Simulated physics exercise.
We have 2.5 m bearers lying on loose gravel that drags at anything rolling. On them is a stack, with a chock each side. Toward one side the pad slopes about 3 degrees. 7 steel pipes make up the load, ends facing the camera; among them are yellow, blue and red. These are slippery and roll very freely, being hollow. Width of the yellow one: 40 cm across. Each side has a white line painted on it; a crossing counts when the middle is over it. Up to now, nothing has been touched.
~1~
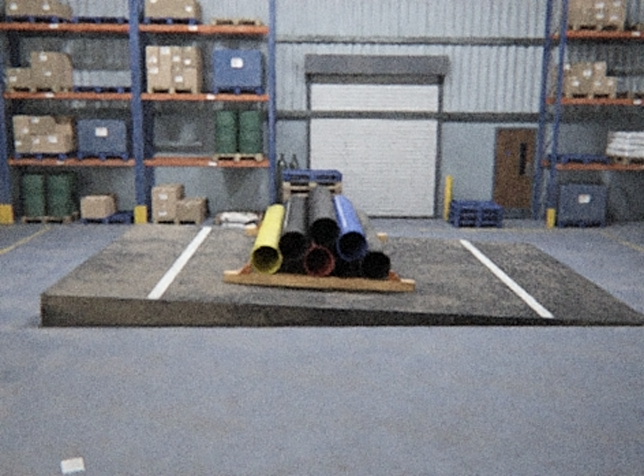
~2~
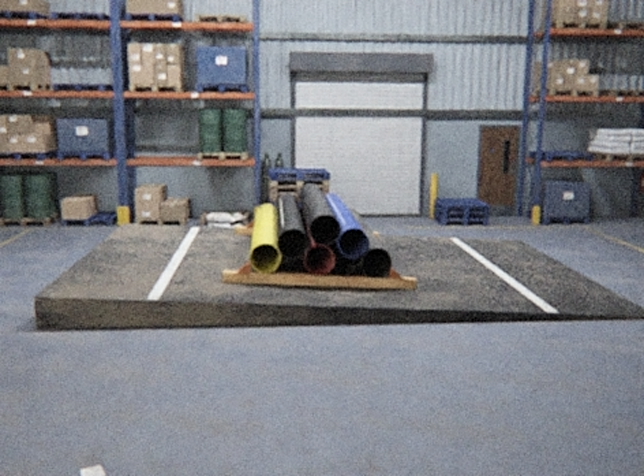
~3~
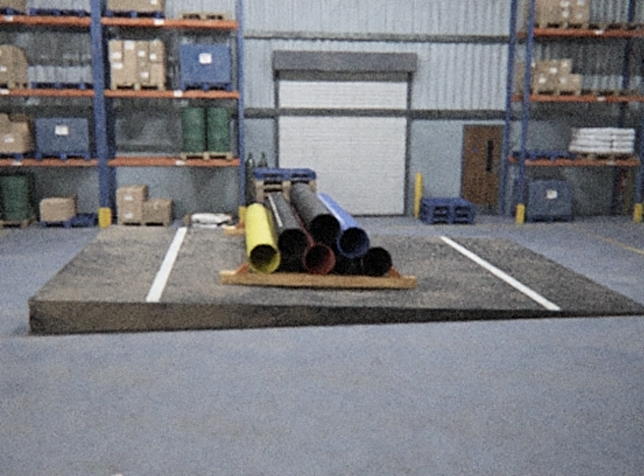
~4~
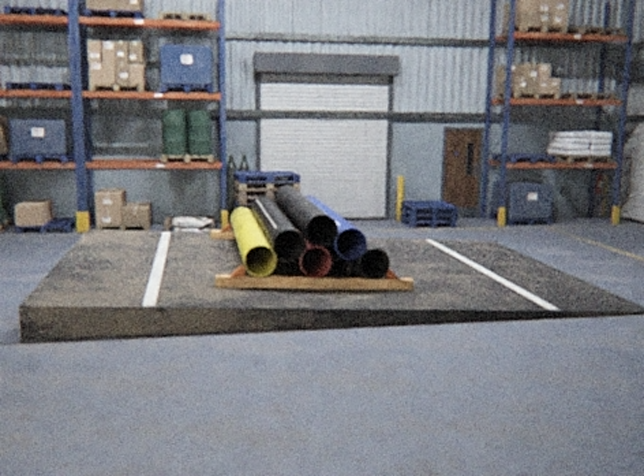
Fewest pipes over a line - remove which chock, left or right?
Left.
With the left chock gone, after 1.8 s, yellow is on the bearers, 20 cm from the bearers' left end; blue is up on others, 85 cm from the bearers' right end; red is on the bearers, 125 cm from the bearers' left end; 0 past a line.
With the left chock gone, finally, yellow is on the bearers, 45 cm from the bearers' left end; blue is up on others, 85 cm from the bearers' right end; red is on the bearers, 125 cm from the bearers' left end; 0 past a line.
With the right chock gone, after 3.7 s, yellow is on the bearers, 120 cm from the bearers' right end, rolling right; blue is past the right line; red is on the bearers, 35 cm from the bearers' right end, rolling right; 2 past a line.
With the right chock gone, finally, yellow is past the right line; blue is past the right line; red is past the right line; 7 past a line.
